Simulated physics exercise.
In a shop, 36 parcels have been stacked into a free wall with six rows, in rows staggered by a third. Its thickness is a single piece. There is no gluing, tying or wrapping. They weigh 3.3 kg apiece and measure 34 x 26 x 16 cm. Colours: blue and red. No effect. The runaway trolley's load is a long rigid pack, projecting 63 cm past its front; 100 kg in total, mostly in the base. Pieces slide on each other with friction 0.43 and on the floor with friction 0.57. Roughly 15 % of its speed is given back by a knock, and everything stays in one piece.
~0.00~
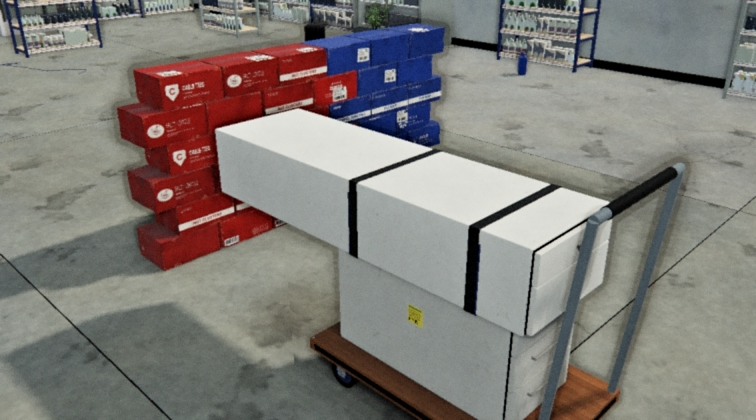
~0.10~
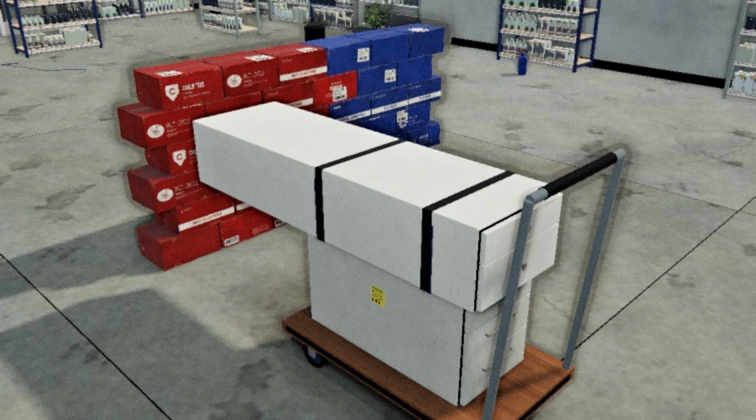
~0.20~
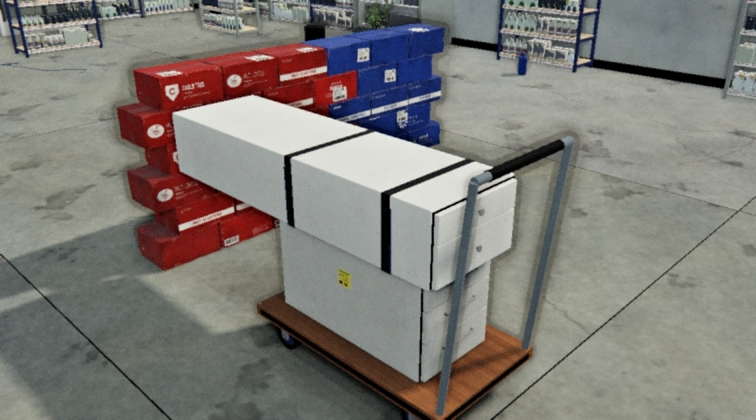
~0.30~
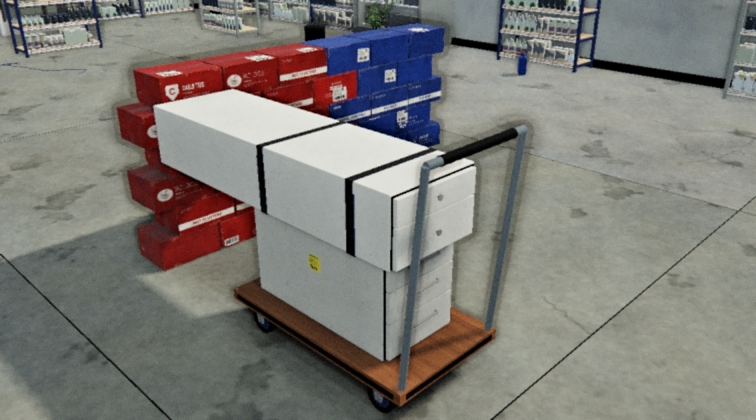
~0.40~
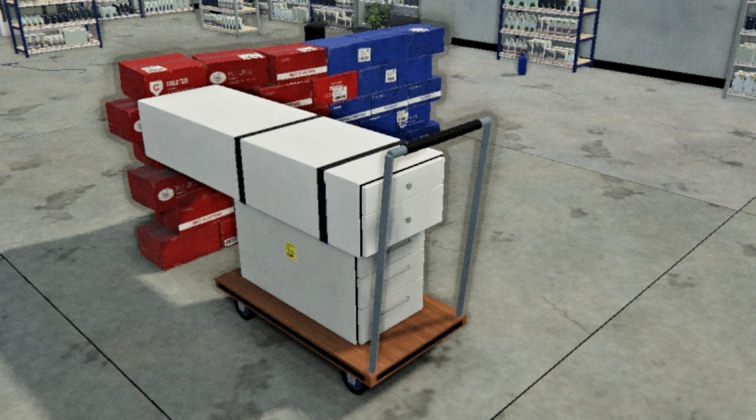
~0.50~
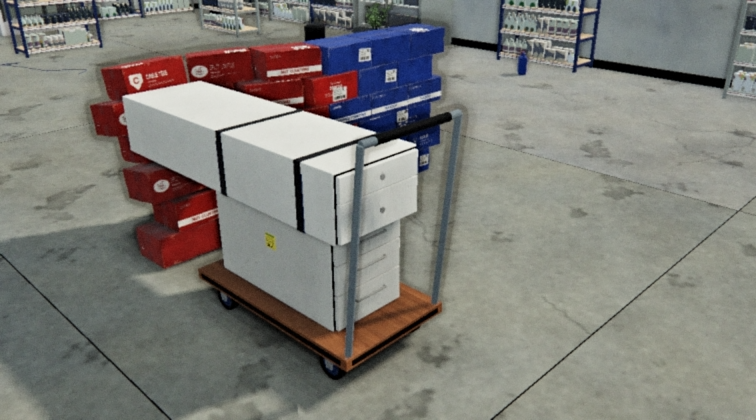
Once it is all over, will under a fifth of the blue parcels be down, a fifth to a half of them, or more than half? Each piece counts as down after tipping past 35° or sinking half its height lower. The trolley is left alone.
Under a fifth.
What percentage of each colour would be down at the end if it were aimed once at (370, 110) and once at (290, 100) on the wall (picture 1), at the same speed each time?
Down by colour - red: 30%, then 40%; blue: 40%, then 10%.
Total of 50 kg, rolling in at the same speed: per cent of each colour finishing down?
For red it's 50, for blue it's 0 in a hundred.
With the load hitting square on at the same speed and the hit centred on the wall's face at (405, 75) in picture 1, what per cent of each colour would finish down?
Red 0 %, blue 40 %.
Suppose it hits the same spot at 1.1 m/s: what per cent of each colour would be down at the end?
Share down, in per cent: Red 60, blue 0.
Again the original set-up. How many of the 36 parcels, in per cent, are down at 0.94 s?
At that moment 25 per cent.
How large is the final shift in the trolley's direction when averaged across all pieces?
About 30 cm.
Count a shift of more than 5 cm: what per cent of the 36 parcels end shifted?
40 per cent.
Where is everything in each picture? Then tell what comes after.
In the first frame (we follow the side turned to the camera), load (225, 152) 54 cm short of the wall; top blue parcel (428, 43); top red parcel (252, 78); no piece has moved.
In the second frame, load (202, 142) 37 cm short of the wall; top blue parcel (428, 43).
In the third frame, load (181, 134) 20 cm short of the wall; top blue parcel (428, 43).
In the fourth frame, load (162, 126) 24 mm short of the wall; top blue parcel (428, 43).
In the fifth frame, load (146, 120) 12 cm into the wall's line; top blue parcel (428, 43); top red parcel (238, 76) displaced 9 cm; steepest lean 5°, the parcel at (177, 85); 8 stirred so far.
In the sixth frame, load (130, 115) 25 cm into the wall's line; top blue parcel (428, 43); top red parcel (220, 69) tipped 7°; steepest lean 10°, the parcel at (104, 121); 13 stirred so far.
Around 0.68 s, load 47 cm past the wall's line, still rolling; none of the 15 blue parcels down (4 of 36 in all colours); top blue parcel unmoved; top red parcel tipped 23°, 7 cm lower.
Around 0.94 s, load 73 cm past the wall's line, still rolling; none of the 15 blue parcels down (9 of 36 in all colours); top blue parcel unmoved; top red parcel tipped 69°, 44 cm lower.
Around 1.40 s, load 95 cm past the wall's line, still rolling; none of the 15 blue parcels down (9 of 36 in all colours); top blue parcel unmoved; top red parcel on its side.
Finally (2.5 s), load 95 cm past the wall's line, stopped; none of the 15 blue parcels down (9 of 36 in all colours); top blue parcel unmoved; top red parcel 82 cm lower. That is 0 per cent. Seen by the last camera, middles, top blue parcel near (414, 41), top red parcel near (218, 125).
